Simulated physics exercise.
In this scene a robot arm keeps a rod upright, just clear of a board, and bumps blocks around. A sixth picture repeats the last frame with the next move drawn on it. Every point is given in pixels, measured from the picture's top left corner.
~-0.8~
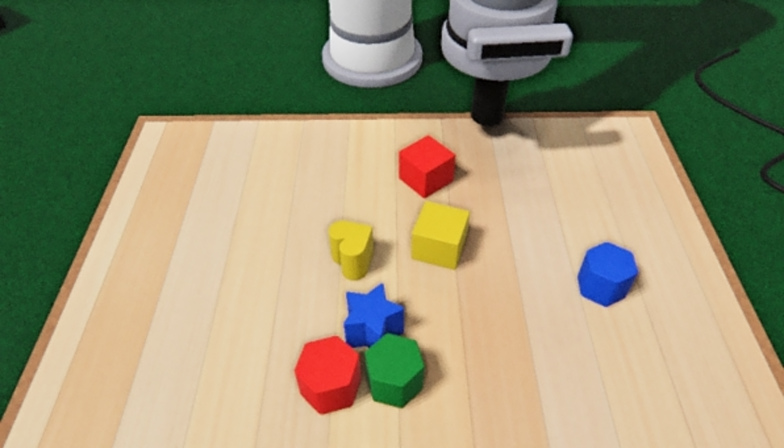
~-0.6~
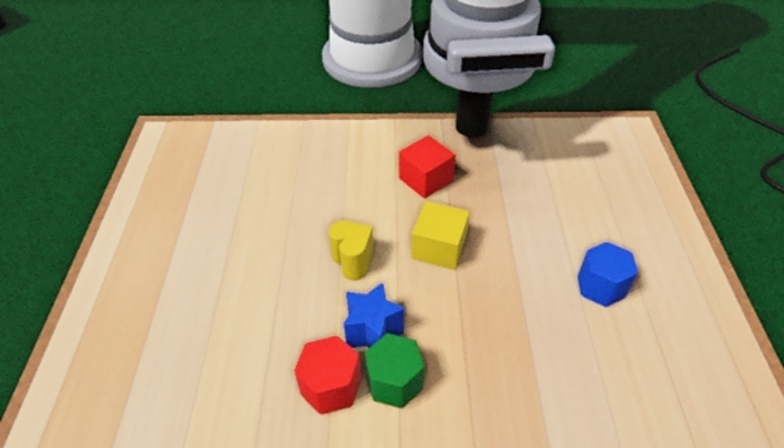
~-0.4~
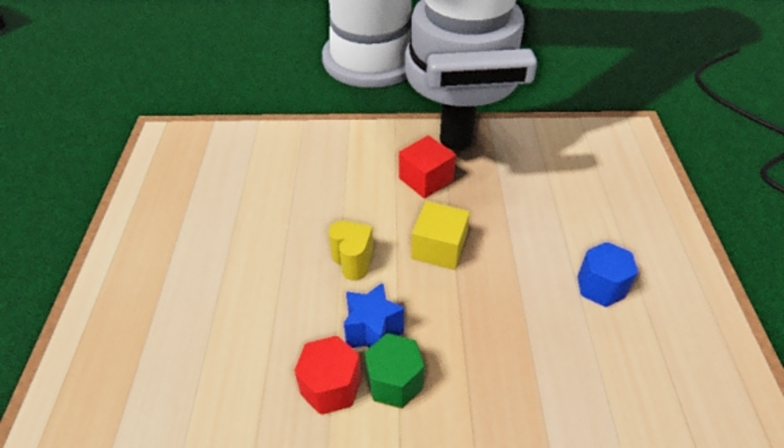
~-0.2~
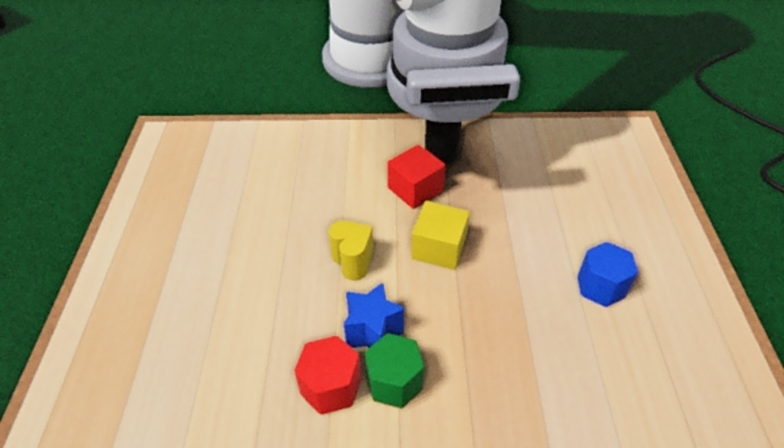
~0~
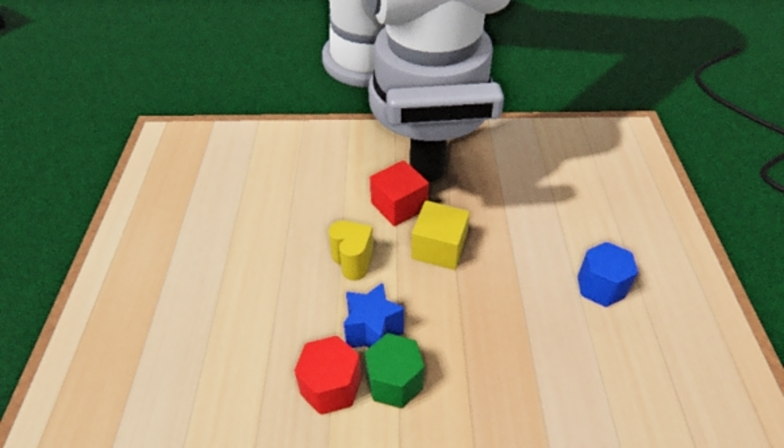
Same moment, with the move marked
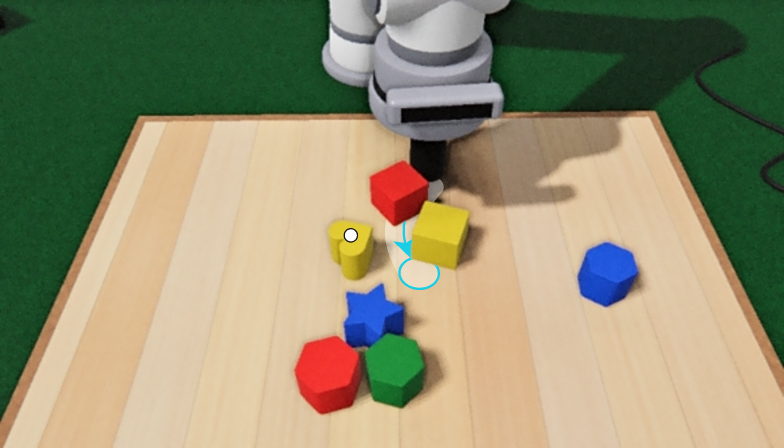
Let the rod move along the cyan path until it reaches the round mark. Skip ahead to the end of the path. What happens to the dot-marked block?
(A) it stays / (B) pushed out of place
B (pushed out of place)
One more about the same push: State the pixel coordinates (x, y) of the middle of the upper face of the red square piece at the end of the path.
Around (362, 217).
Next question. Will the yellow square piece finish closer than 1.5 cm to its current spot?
My answer is no.
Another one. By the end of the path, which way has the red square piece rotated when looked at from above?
It twists with the clock when seen from above.
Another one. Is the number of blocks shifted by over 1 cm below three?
No
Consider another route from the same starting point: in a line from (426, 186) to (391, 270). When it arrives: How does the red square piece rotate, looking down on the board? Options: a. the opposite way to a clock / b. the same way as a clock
Correct choice: B.
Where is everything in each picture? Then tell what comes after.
In the first picture, lower end of the rod (487, 117), tops of blocks, yellow heart (351, 235), blue star-shaped block (371, 307), red square piece (427, 153), yellow square piece (441, 222).
In the second picture, rod (471, 128), blocks as before.
In the third picture, rod (456, 140), blocks as before.
In the fourth picture, rod (441, 154), red square piece (416, 163).
In the fifth picture, rod (427, 171), yellow heart (351, 235), blue star-shaped block (371, 307), red square piece (399, 179), yellow square piece (441, 222).
The drawn path runs from (426, 186) through (408, 211) and (405, 241) to (419, 273); the dot is on the yellow heart.
On the path given first. One third of the way, rod (408, 196); red square piece (374, 204).
Two thirds of the way, rod (405, 226); yellow heart (335, 249); red square piece (362, 217), turned 30° clockwise; yellow square piece (448, 228).
At the end, rod (420, 257); yellow heart (335, 249); blue star-shaped block not moved; red square piece (362, 217), turned 30° clockwise; yellow square piece (463, 237), turned 35° anticlockwise.
